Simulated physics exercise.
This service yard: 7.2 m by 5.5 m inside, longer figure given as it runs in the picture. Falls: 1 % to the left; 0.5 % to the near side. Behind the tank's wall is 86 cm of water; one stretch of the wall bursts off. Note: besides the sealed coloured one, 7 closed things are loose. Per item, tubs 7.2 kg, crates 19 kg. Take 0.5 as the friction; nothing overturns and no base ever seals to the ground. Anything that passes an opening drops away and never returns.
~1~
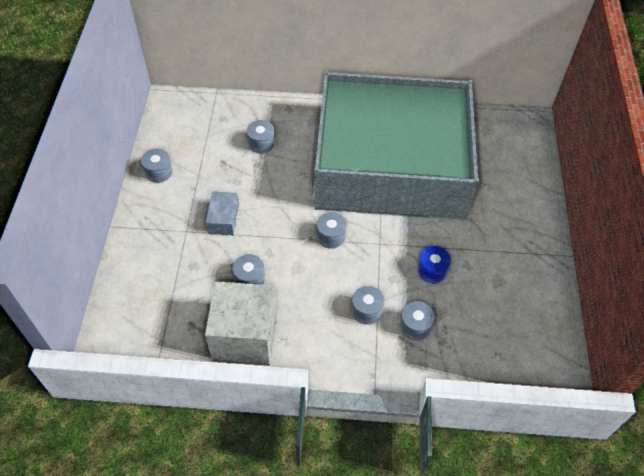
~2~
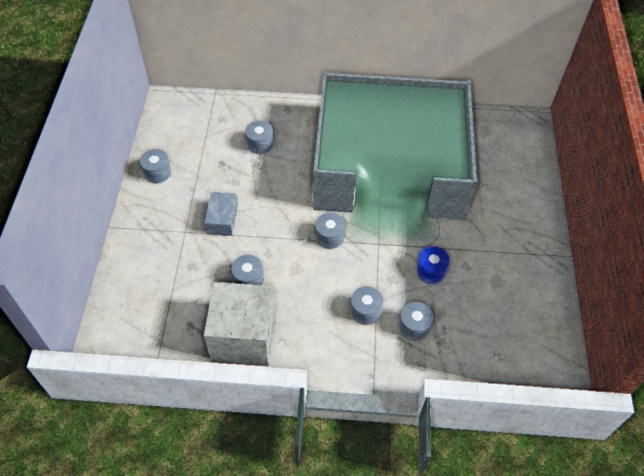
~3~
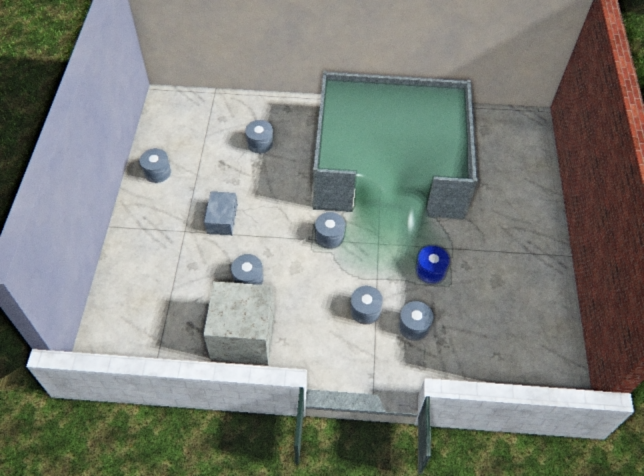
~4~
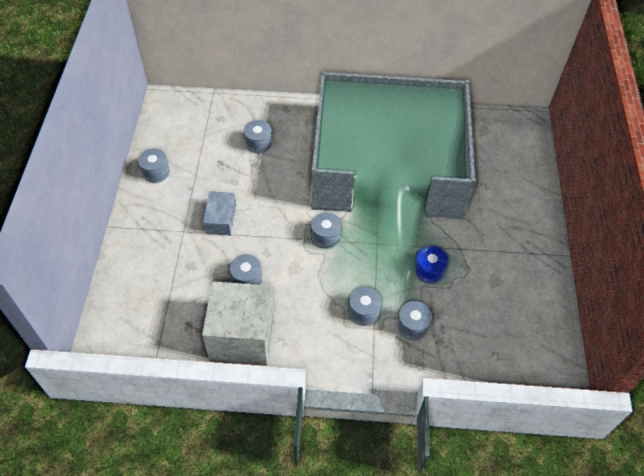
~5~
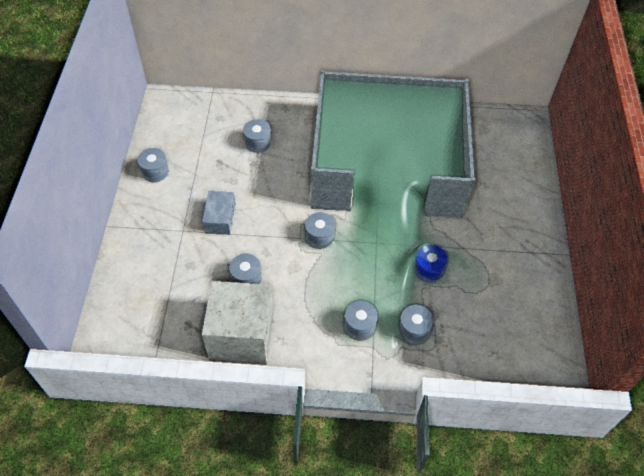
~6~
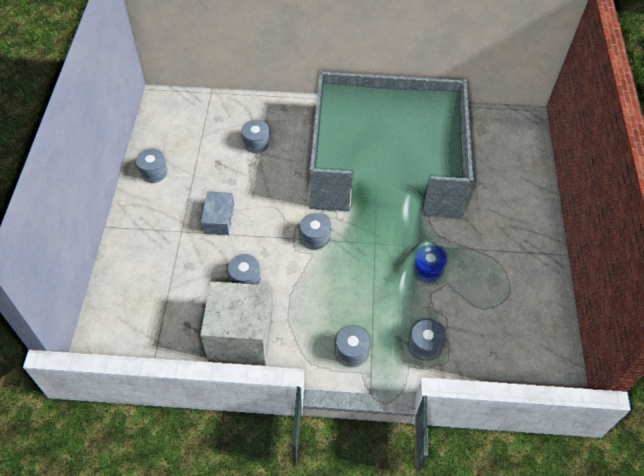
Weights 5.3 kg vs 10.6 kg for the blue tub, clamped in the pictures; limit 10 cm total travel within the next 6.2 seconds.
I'd wager neither one passes.
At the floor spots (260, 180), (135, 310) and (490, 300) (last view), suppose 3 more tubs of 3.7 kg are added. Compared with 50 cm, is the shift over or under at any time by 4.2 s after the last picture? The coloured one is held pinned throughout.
Going through them in that order, the answers are not too far, too far and too far.
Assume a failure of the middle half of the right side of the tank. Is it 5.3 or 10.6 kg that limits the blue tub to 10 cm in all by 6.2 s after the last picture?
So the heavier choice alone.
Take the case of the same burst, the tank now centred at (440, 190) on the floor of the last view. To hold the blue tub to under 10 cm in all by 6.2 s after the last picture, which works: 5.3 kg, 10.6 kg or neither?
In that case, simply put, both options fail.
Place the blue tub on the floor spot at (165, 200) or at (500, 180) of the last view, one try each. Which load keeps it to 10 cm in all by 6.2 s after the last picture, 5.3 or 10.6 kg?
Respectively, second option only; neither option.
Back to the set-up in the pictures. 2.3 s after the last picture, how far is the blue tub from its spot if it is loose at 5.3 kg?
About 150 cm off its spot.
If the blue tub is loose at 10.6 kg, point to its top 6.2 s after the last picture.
Position estimate: Around (473, 101).
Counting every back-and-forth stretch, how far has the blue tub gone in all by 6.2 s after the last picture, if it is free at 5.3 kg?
Close to 950 centimetres all told.
Then, 0.6 s after the last picture the blue tub would be 211 cm from its start with 5.3 kg and 214 cm from its start with 10.6 kg; 11 cm of water round it then.
Then, 2.3 s after the last picture the blue tub would be 151 cm from its start with 5.3 kg and 147 cm from its start with 10.6 kg; 10 cm of water round it then.
Then, 4.2 s after the last picture the blue tub would be 344 cm from its start with 5.3 kg and 246 cm from its start with 10.6 kg; 6 cm of water round it then.
Then, 6.2 s after the last picture the blue tub would be 333 cm from its start with 5.3 kg and 327 cm from its start with 10.6 kg; 11 cm of water round it then.
